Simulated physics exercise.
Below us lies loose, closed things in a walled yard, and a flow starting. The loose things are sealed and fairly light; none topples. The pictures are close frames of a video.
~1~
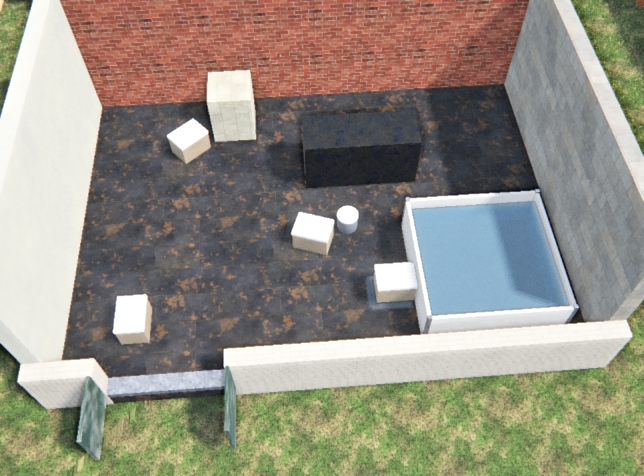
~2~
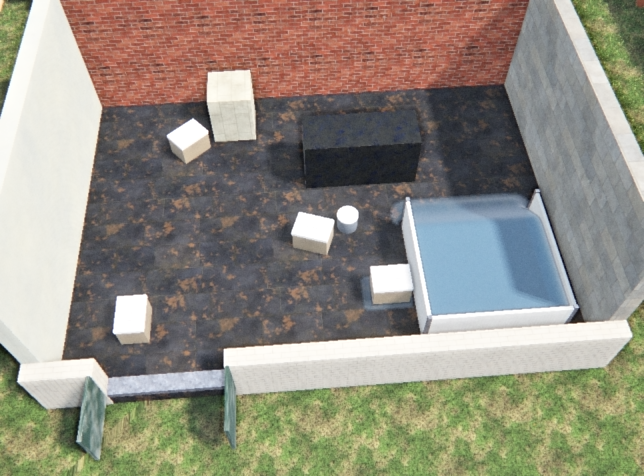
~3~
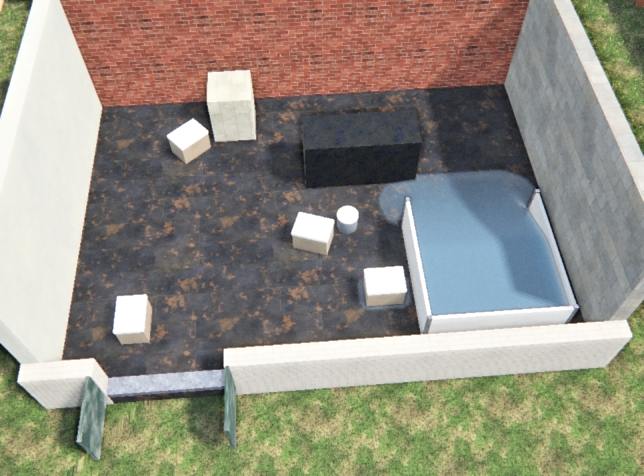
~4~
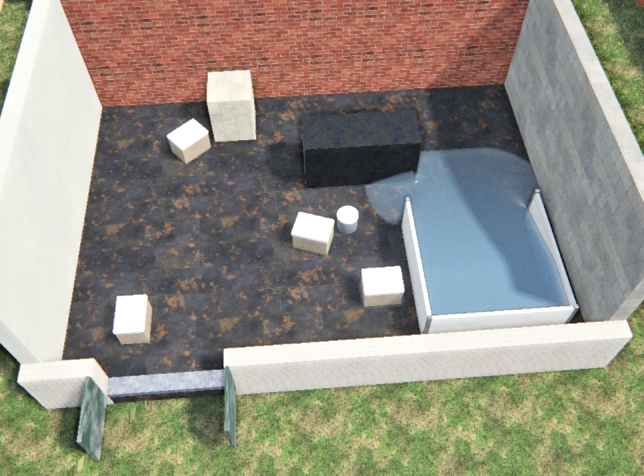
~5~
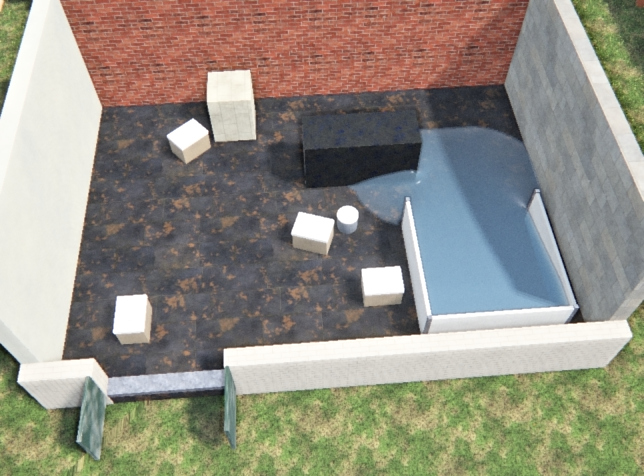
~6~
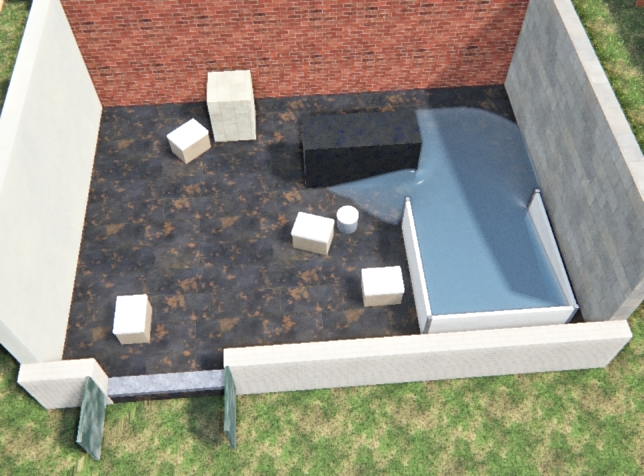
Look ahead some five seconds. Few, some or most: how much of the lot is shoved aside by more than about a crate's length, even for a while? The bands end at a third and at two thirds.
Share: Under a third.
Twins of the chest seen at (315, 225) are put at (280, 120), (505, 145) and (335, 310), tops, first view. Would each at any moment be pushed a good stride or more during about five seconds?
As listed: That far or more, yes, no.
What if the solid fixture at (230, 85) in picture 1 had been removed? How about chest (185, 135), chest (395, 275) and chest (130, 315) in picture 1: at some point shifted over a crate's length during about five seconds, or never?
In turn: Yes, never so far, never so far.
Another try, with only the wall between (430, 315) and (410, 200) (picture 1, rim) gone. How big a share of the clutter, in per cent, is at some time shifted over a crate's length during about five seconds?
I make it 100 per cent.
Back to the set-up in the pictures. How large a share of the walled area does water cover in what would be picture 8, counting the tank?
Near 30 in a hundred.
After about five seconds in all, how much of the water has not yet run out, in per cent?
Close to 100 %.
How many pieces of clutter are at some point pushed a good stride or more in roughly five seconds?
It comes to 0.
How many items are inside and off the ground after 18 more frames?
I count 0.
A moment on, 0 of 5 are well off their spots; 0 afloat.
Next, 0 of 5 are well off their spots; 0 afloat.
Later, 0 of 5 are well off their spots; 0 afloat.
In the end, 0 of 5 are well off their spots, and 0 have been at some point; 0 afloat.
